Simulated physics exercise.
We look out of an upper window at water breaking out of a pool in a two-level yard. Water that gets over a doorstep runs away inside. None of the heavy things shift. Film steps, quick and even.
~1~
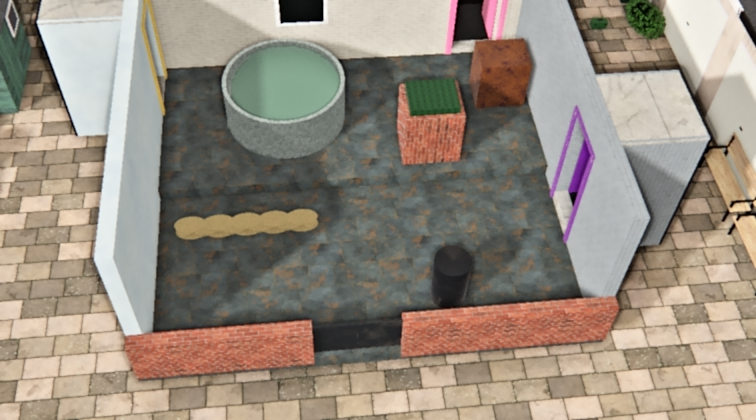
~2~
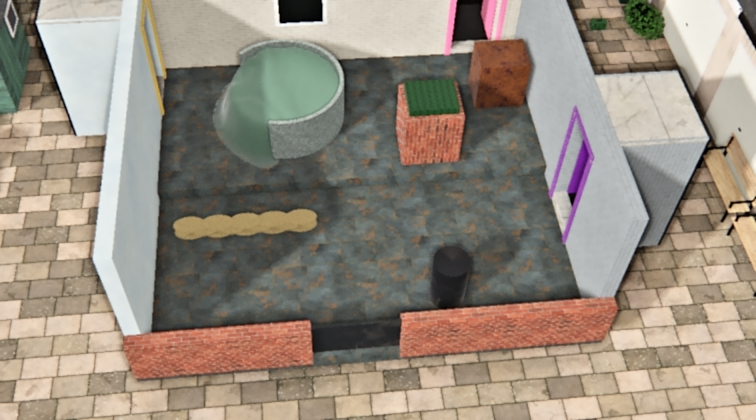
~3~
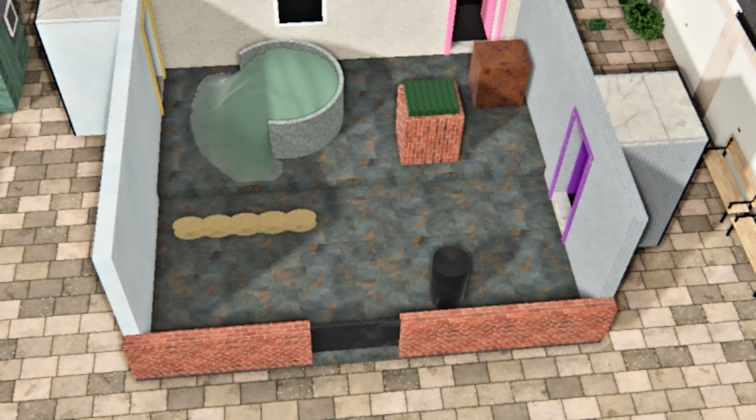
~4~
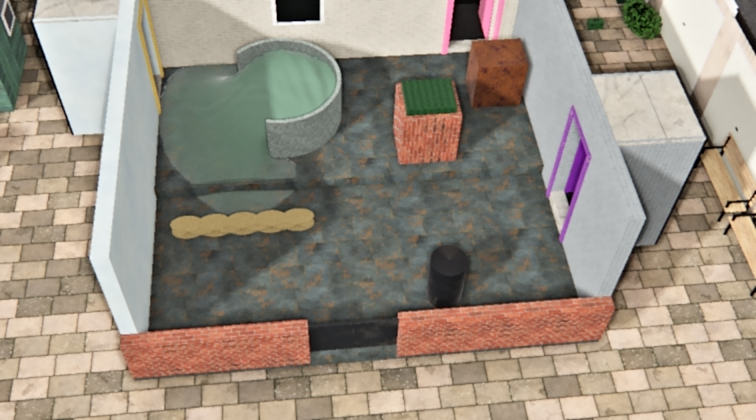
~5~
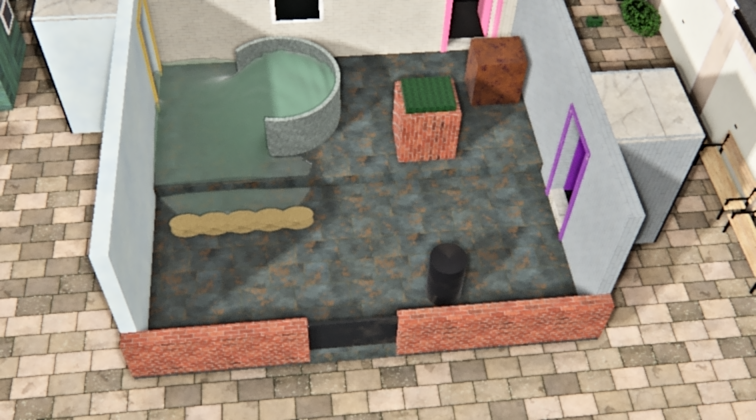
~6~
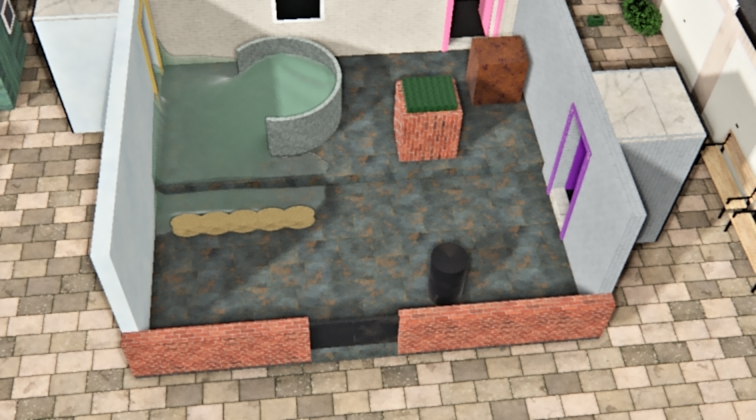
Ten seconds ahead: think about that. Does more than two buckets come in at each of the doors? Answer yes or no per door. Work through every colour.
The purple door no, the pink door no, the yellow door yes.
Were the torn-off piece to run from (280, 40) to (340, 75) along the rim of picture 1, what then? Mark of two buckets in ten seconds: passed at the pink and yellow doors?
Pink door goes past it, yellow door goes past it.
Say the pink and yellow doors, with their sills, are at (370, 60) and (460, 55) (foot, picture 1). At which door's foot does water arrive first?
The pink-painted one.
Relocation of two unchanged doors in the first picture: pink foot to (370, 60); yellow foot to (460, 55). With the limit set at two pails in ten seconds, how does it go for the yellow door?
Log - yellow door: Short of the mark.
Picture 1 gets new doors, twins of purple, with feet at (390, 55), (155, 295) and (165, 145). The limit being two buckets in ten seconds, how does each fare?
First ends up below, second ends up below, third ends up above.
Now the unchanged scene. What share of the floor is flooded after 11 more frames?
I reckon around 30 %.
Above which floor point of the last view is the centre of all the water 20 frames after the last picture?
About (249, 173) in the last view.
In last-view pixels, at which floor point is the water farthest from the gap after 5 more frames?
Roughly (149, 354).
A moment on, water covers 25 % of the floor; the purple door not reached, the pink door not reached, the yellow door far over two buckets in.
Next, water covers 30 % of the floor; the purple door not reached, the pink door not reached, the yellow door far over two buckets in.
Then, water covers 55 % of the floor; the purple door not reached, the pink door not reached, the yellow door far over two buckets in.
Later, water covers 80 % of the floor; the purple door wet at the sill, nothing in, the pink door wet at the sill, nothing in, the yellow door far over two buckets in.
In the end, water covers 85 % of the floor; the purple door wet at the sill, nothing in, the pink door wet at the sill, nothing in, the yellow door far over two buckets in.
